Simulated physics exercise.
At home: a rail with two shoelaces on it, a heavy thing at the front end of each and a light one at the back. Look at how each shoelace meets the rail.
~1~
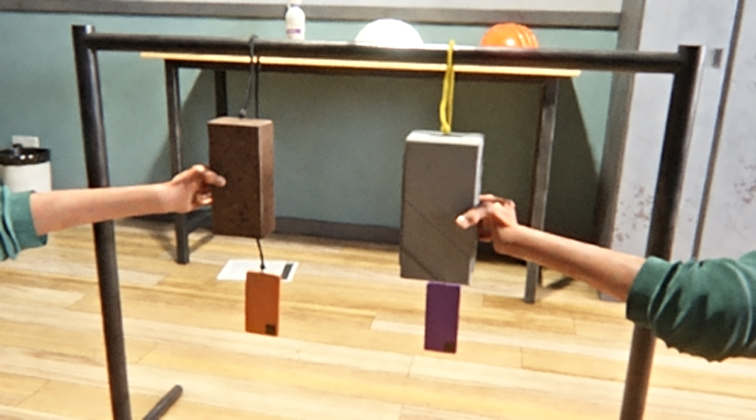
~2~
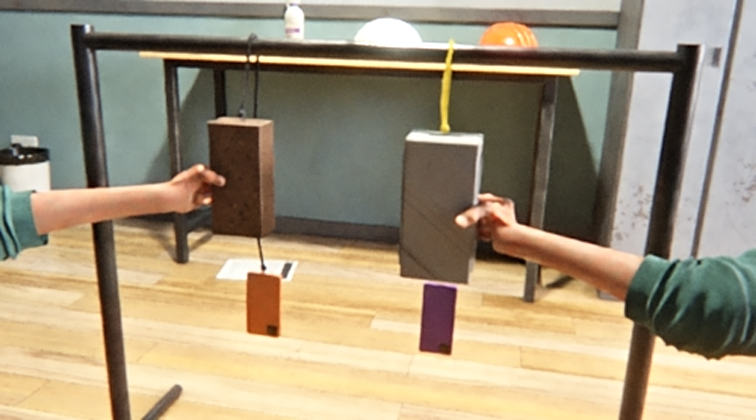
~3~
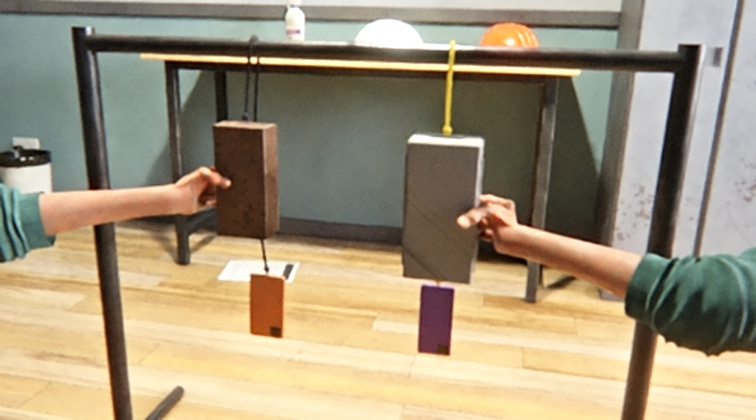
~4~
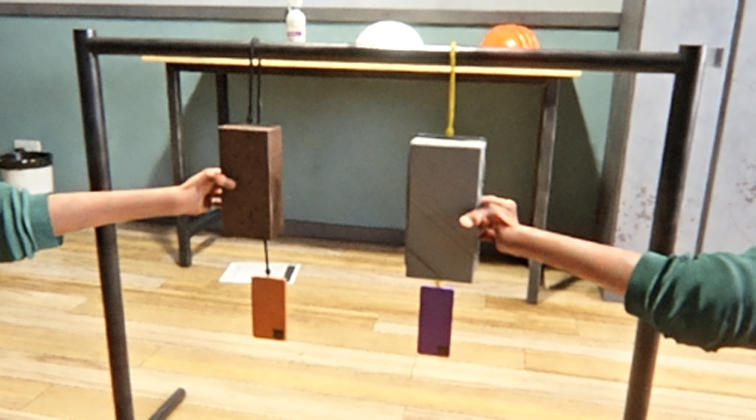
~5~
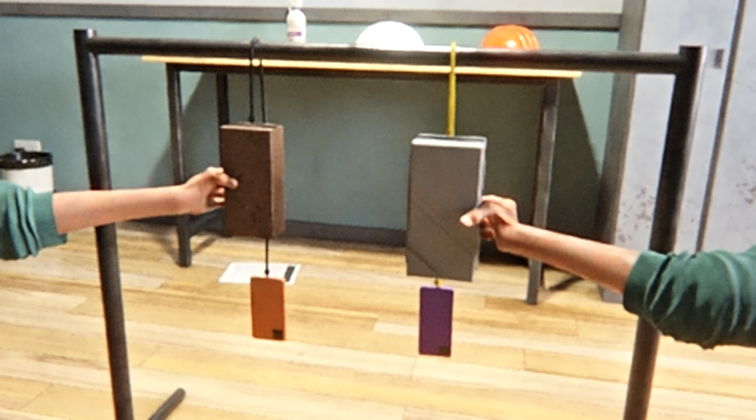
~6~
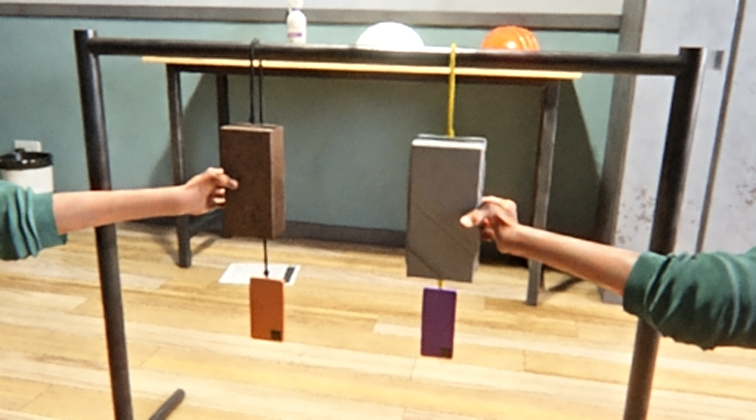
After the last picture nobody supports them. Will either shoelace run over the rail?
Outcome: The brick runs down to the floor; the grey case drops.
Then, 0.40 s later than the last view, brick dropping near (258, 308); grey case dropping near (438, 324).
Then, 0.82 s later than the last view, brick on the floor; grey case on the floor.
Finally, brick on the floor; grey case on the floor. The brick drops and the grey case pulls its rope through.
